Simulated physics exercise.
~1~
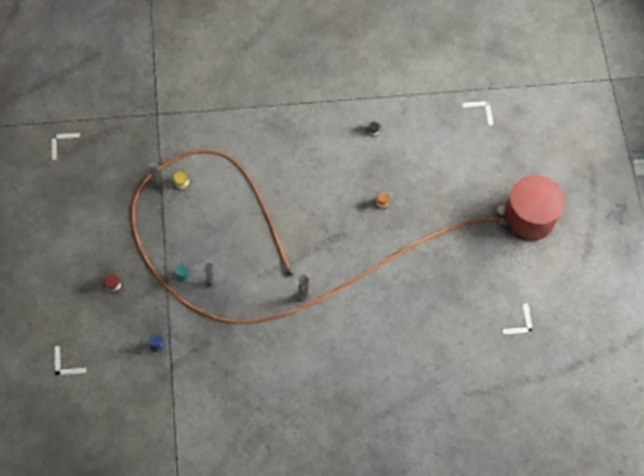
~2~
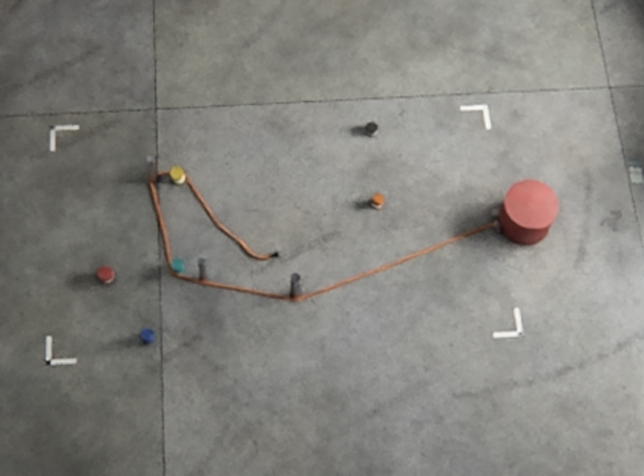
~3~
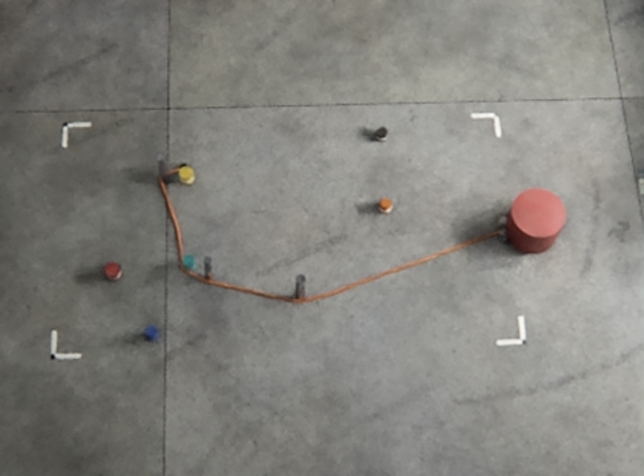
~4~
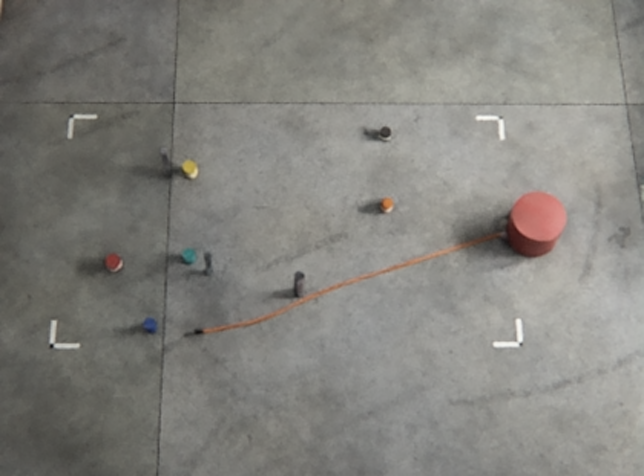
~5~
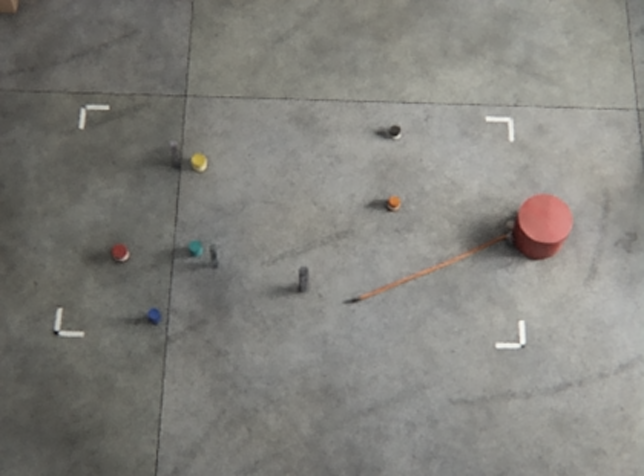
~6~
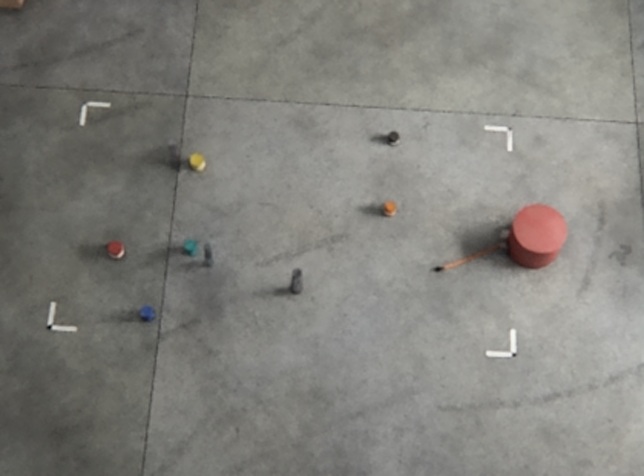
An orange lead runs from a red drum at the right of a grey workshop floor, seen from high above, and curls in a wide loop among upright dark posts. Six small containers stand around it, with yellow, teal, red and blue ones to the left and black and orange ones nearer the middle. The lead draws in toward the drum, pulling tight against the posts and bending sharply beside the teal tub. Its free end slips round the far post, swings down near the blue tub, then slides rightward past the last post. Finally only a short piece sticks out from the drum, with the containers still standing.
